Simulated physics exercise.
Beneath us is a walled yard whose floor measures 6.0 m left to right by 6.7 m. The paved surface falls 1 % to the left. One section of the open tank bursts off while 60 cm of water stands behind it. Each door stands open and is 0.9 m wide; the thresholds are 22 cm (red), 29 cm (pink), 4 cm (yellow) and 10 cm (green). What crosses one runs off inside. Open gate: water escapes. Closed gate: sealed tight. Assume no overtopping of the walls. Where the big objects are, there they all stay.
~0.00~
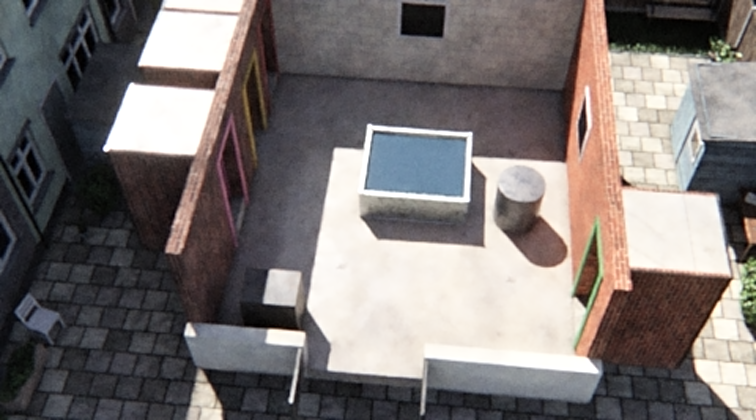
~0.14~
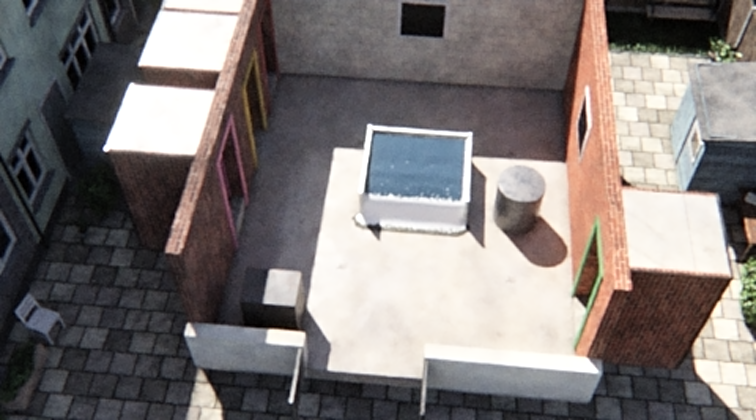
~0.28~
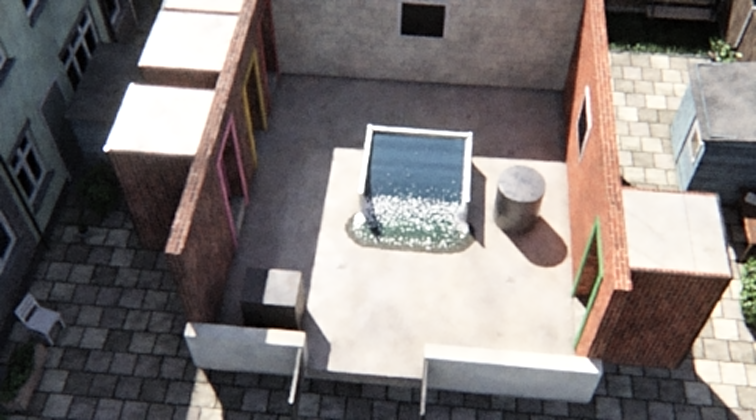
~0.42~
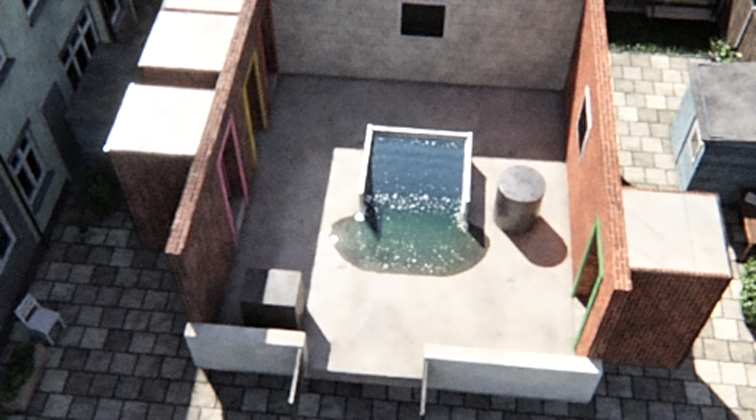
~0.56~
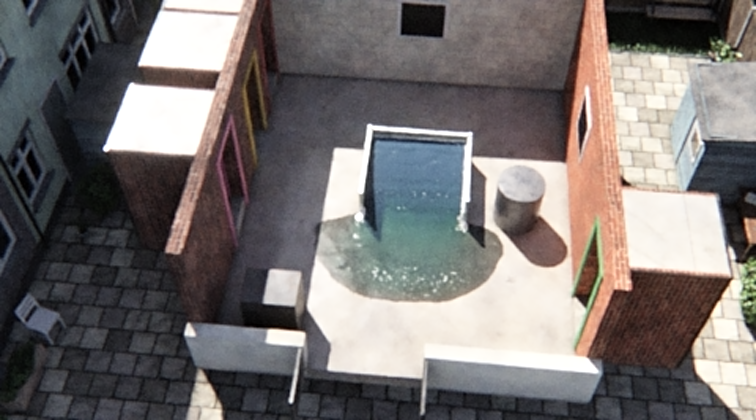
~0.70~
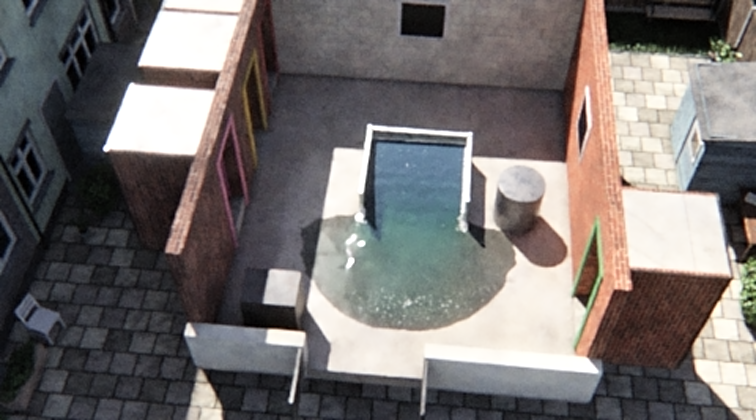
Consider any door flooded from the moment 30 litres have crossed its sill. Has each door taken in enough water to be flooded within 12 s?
The red door has not; the pink door has not; the yellow door has not; the green door has not.
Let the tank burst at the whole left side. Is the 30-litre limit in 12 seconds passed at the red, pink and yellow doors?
Red door doesn't reach it, pink door doesn't reach it, yellow door surpasses it.
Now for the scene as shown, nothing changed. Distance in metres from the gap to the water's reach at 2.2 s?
Roughly 4.4 metres out.
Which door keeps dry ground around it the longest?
Red.
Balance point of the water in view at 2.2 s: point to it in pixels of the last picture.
Balance point at about (410, 267).
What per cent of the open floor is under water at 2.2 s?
Around 40 per cent.
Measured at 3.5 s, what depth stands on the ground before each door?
In cm: Red 0, pink 3, yellow 0, green 12.
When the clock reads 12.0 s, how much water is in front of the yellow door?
It averages close to 3.0 centimetres.
After 1.4 s water covers 35 % of the floor and is deepest (25 cm) near (438, 366); red door not reached, pink door not reached, yellow door not reached, green door not reached.
After 2.2 s water covers 40 % of the floor and is deepest (29 cm) near (571, 378); red door not reached, pink door not reached, yellow door not reached, green door 6 cm at the sill, 0 L in.
After 3.5 s water covers 40 % of the floor and is deepest (17 cm) near (560, 377); red door not reached, pink door 3 cm at the sill, 0 L in, yellow door not reached, green door 12 cm at the sill, 3 L in.
After 7.0 s water covers 70 % of the floor and is deepest (8 cm) near (348, 302); red door 2 cm at the sill, 0 L in, pink door 4 cm at the sill, 0 L in, yellow door 2 cm at the sill, 0 L in, green door 3 cm at the sill, 5 L in.
After 12.0 s water covers 70 % of the floor and is deepest (6 cm) near (212, 347); red door 5 cm at the sill, 0 L in, pink door 5 cm at the sill, 0 L in, yellow door 3 cm at the sill, 0 L in, green door 1 cm at the sill, 5 L in.
